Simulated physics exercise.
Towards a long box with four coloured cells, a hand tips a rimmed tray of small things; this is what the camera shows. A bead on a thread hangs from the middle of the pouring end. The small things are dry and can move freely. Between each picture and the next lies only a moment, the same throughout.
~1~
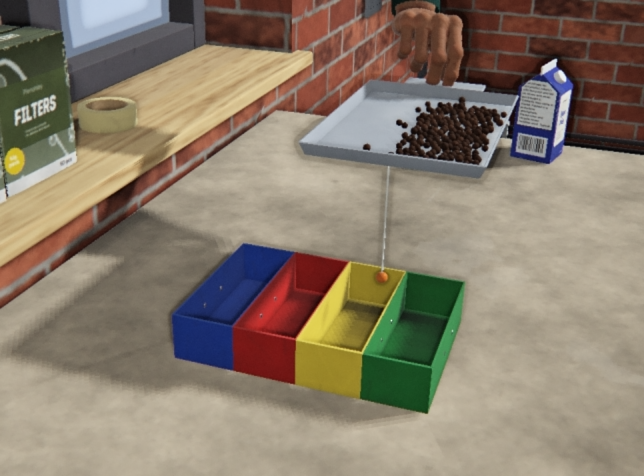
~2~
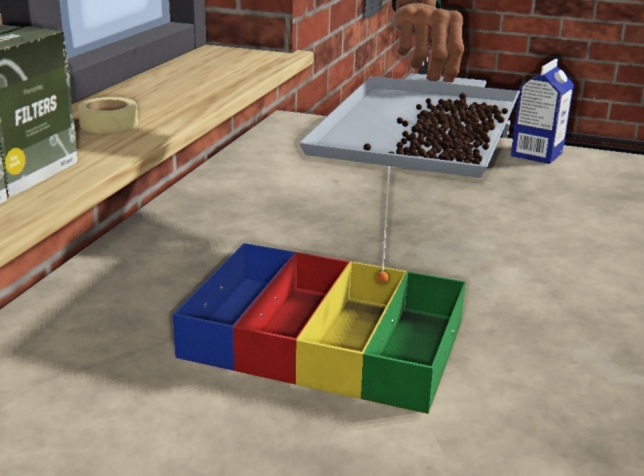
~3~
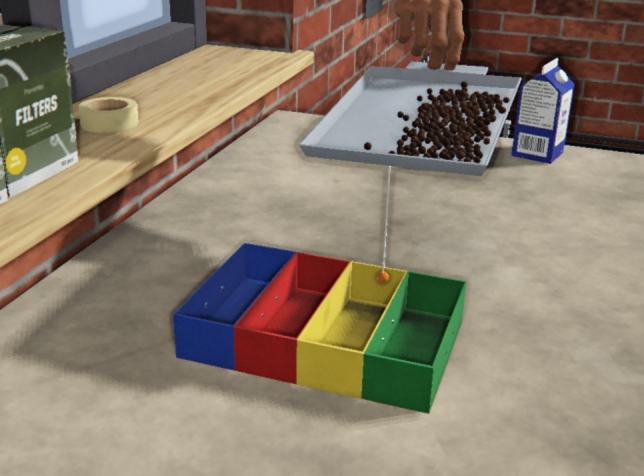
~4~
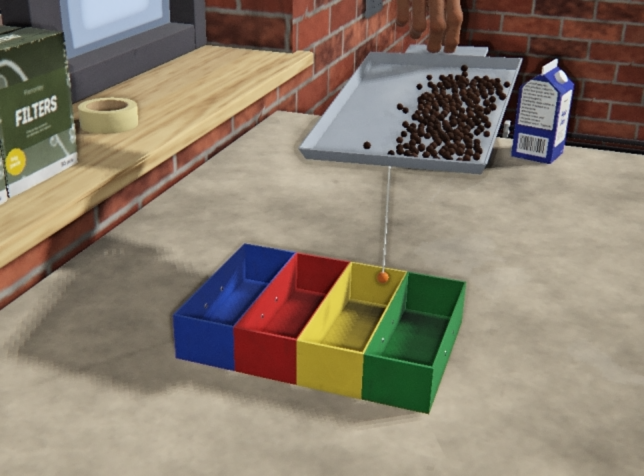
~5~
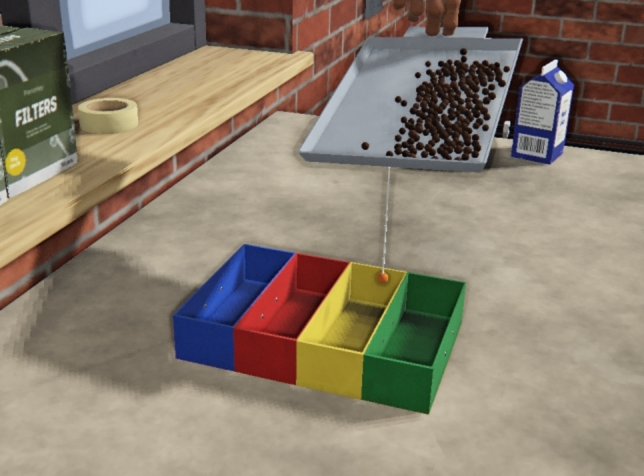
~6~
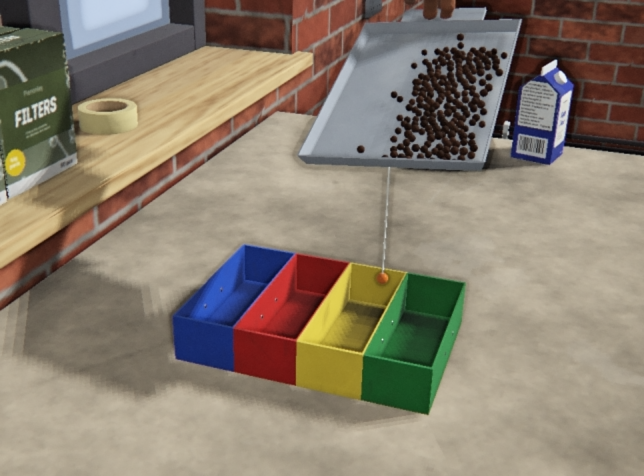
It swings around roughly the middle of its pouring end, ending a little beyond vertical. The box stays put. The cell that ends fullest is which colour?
It is the red cell.
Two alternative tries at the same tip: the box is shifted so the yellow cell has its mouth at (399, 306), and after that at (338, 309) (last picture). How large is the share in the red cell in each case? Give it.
First try: Roughly 40 per cent; second try: Roughly 50 per cent.
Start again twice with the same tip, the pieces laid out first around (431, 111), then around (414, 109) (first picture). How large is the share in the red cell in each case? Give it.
That would be 70 per cent, and then 70 per cent.
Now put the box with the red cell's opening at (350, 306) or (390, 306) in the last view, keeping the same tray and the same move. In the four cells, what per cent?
Roughly 90 per cent the first time and 60 per cent the second.
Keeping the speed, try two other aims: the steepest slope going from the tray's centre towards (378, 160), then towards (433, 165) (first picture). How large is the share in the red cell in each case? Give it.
Lab note: Try 1 = 30 %, try 2 = 0 %.
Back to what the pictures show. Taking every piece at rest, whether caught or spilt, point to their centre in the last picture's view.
Last view, centre at rest - approx. (304, 339).
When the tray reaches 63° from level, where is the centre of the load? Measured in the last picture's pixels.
Look about (346, 167) in the last picture.
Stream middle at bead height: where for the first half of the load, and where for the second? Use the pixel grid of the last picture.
First half (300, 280); second half (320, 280).
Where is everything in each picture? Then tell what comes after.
In the first picture, corners of the pouring end (305, 141) and (481, 164), level; middle of the load (453, 131), allspice berries; bead on its thread (382, 277); blue cell (203, 338); red cell (264, 351); yellow cell (329, 365); green cell (396, 379).
In the second picture, corners of the pouring end (306, 142) and (482, 164), level; middle of the load (454, 129).
In the third picture, corners of the pouring end (306, 143) and (482, 162), tipped barely, lowest at the left corner; middle of the load (455, 122).
In the fourth picture, corners of the pouring end (305, 146) and (481, 161), tipped a little, lowest at the left corner; middle of the load (455, 114).
In the fifth picture, corners of the pouring end (304, 149) and (481, 160), tipped clearly, lowest at the left corner; middle of the load (453, 105).
In the sixth picture, corners of the pouring end (304, 152) and (479, 159), tipped clearly, lowest at the left corner; middle of the load (450, 99), the larger part on the move; blue cell (204, 339); red cell (265, 352); yellow cell (329, 366); green cell (397, 380).
Just after the last frame, tray tipped steeply; roughly two thirds on the tray; about a tenth in the red cell; just a few in the yellow cell; just a few in the blue cell; just a few in the green cell; roughly a quarter falling or outside the box.
A moment on, tray tipped past a quarter turn; just a few on the tray; roughly half in the red cell; roughly a third in the yellow cell; about a tenth in the blue cell; just a few in the green cell; about a tenth falling or outside the box.
Further on, tray tipped past a quarter turn; roughly half in the red cell; roughly a third in the yellow cell; about a tenth in the blue cell; just a few in the green cell; just a few falling or outside the box.
When it is over, tray tipped past a quarter turn; roughly half in the red cell; roughly a third in the yellow cell; about a tenth in the blue cell; just a few in the green cell; just a few outside the box.
